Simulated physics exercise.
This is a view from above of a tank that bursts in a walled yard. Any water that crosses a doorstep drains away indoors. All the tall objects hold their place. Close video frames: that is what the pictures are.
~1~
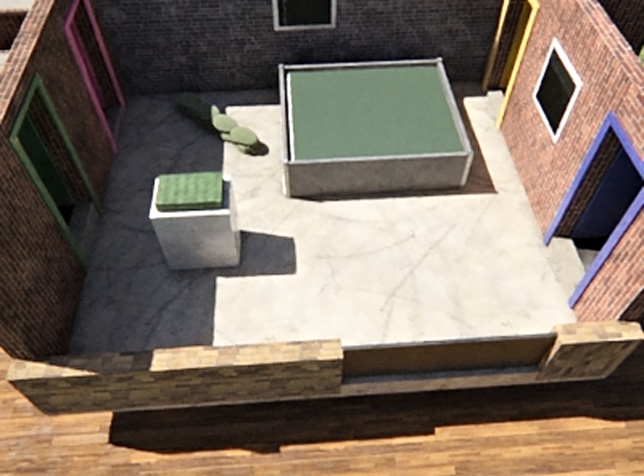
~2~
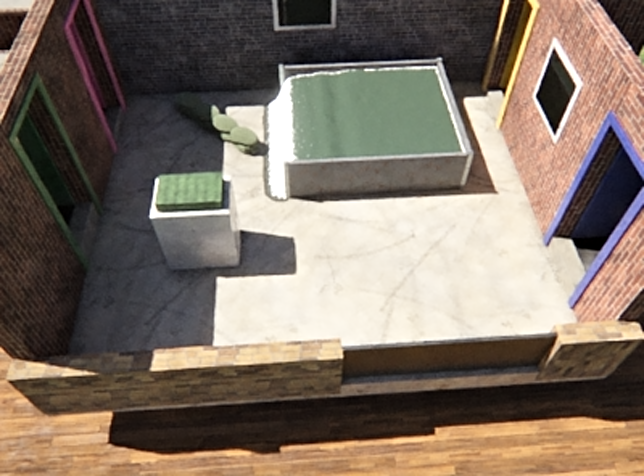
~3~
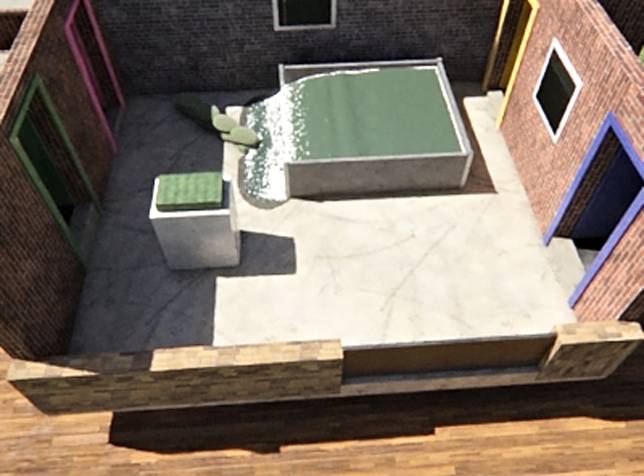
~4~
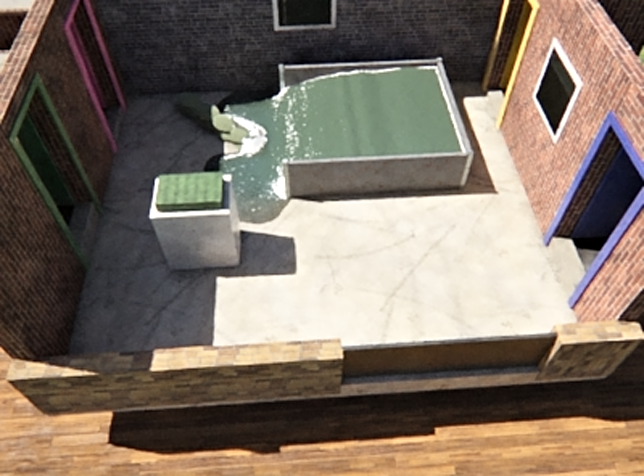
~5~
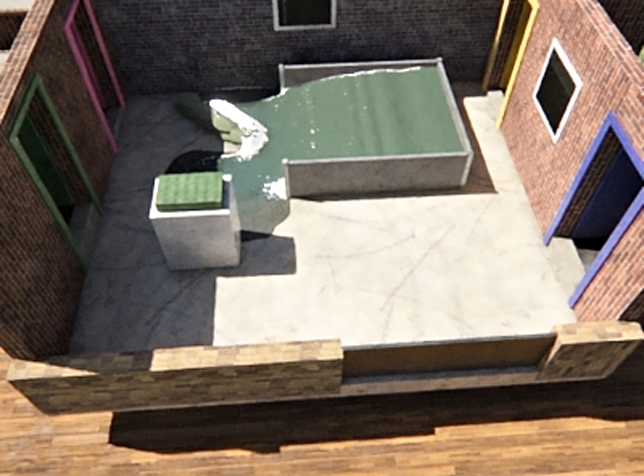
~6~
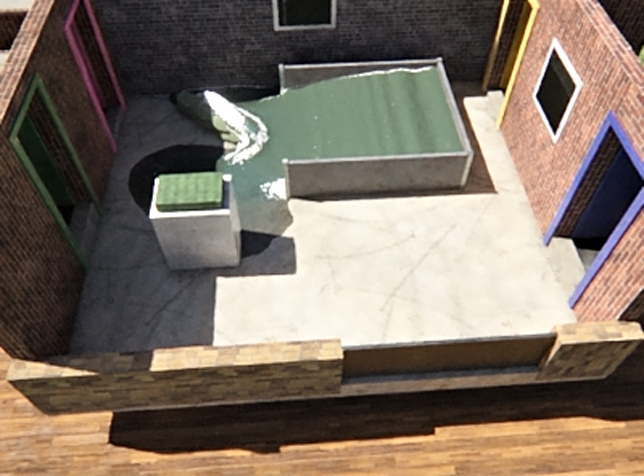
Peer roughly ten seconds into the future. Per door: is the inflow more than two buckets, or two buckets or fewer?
In the end the green door will let in an allowed amount. The pink door will let in too much. The blue door will let in an allowed amount. The yellow door will let in too much.
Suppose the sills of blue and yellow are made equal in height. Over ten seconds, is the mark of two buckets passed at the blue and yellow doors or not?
I'd say the blue door is swamped and the yellow door stays safe.
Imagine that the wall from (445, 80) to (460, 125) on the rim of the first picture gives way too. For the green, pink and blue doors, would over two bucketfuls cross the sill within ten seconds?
Green door falls short, pink door falls short, blue door falls short.
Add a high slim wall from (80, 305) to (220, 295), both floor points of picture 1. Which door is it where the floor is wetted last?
That'd be the blue-painted one.
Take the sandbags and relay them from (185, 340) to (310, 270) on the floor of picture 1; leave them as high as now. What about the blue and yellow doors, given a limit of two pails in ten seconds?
Blue falls short, yellow falls short.
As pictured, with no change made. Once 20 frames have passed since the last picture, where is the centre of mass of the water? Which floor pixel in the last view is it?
I'd put my finger on (251, 162).
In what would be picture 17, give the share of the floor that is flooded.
My best guess is some 40 %.
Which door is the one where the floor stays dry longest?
I'd go with the blue one.
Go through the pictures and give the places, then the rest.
The open tank at (369, 111) is whole and still, in the first frame.
Water pours out at (287, 136) and has run to (284, 199), in the second frame.
Water pours out at (287, 138) and has run to (268, 206), in the third frame.
The front is at a hidden place, out from the gap at (287, 138), in the fourth frame.
The front is at a hidden place, out from the gap at (287, 139), in the fifth frame.
Water pours out at (287, 138) and has run to (135, 186), in the sixth frame.
A moment on, water covers 35 % of the floor; the green door wet at the sill, nothing in, the pink door wet at the sill, nothing in, the blue door not reached, the yellow door not reached.
Next, water covers 40 % of the floor; the green door wet at the sill, nothing in, the pink door over two buckets in, the blue door not reached, the yellow door not reached.
Then, water covers 55 % of the floor; the green door under two buckets in, the pink door over two buckets in, the blue door not reached, the yellow door under two buckets in.
Later, water covers 90 % of the floor; the green door under two buckets in, the pink door far over two buckets in, the blue door wet at the sill, nothing in, the yellow door over two buckets in.
In the end, water covers 95 % of the floor; the green door under two buckets in, the pink door far over two buckets in, the blue door wet at the sill, nothing in, the yellow door over two buckets in.
